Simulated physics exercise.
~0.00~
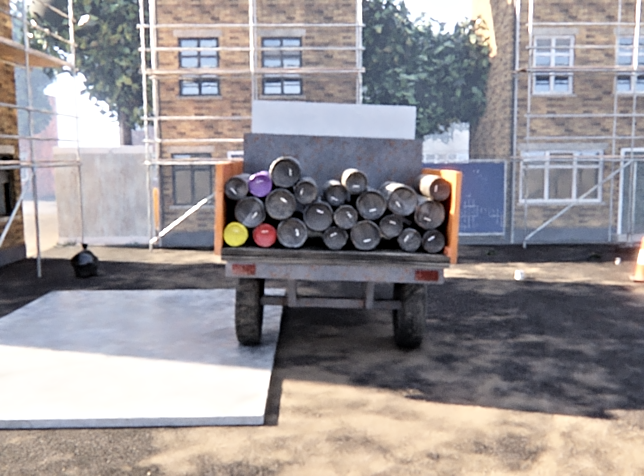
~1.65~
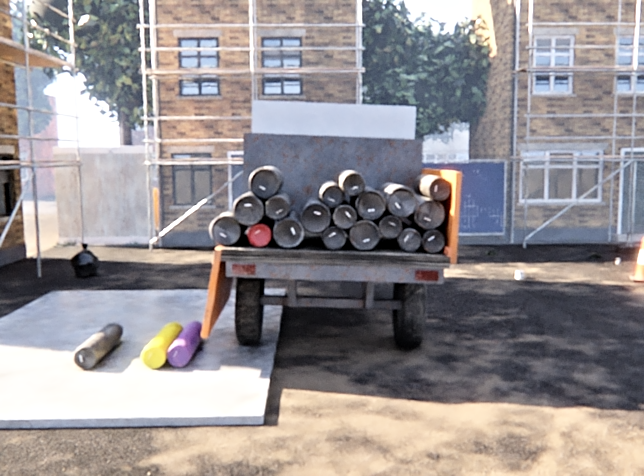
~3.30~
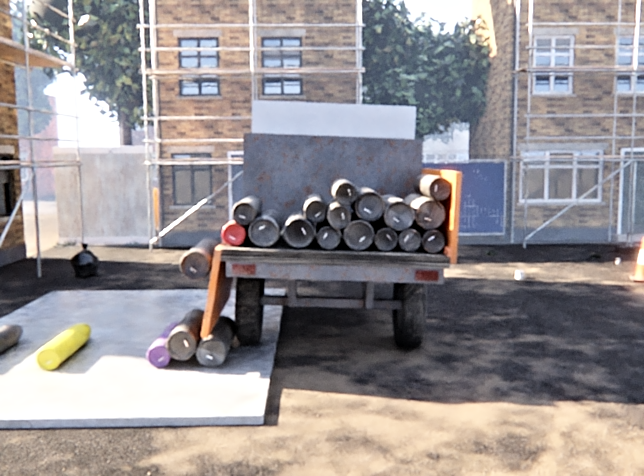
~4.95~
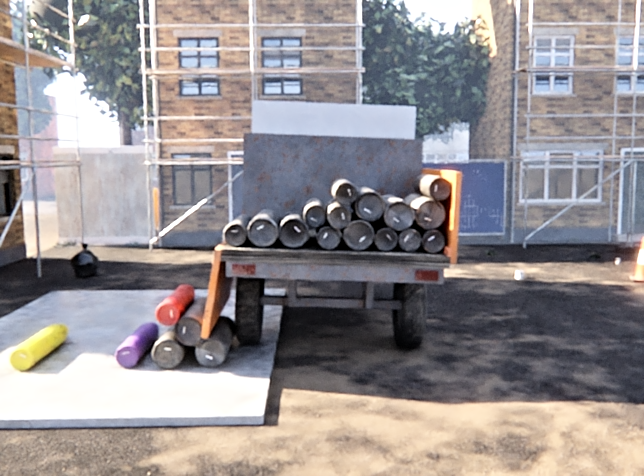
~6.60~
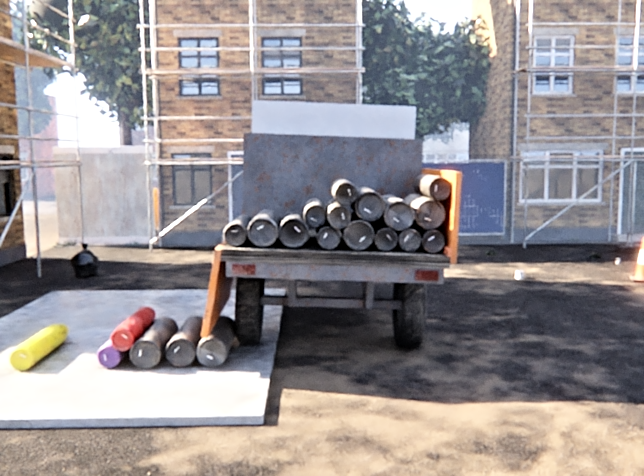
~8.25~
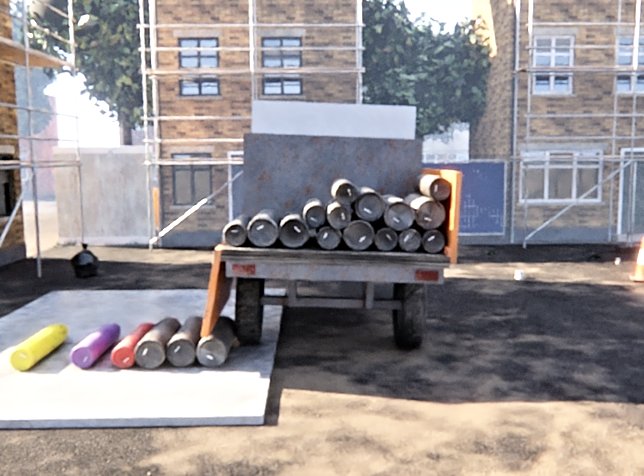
Cylinders stacked on a flatbed lorry spilled off when its left side panel dropped open, the yellow and purple ones going first and the red one later, and several ended up lying in a row on the ground while the rest stayed aboard.
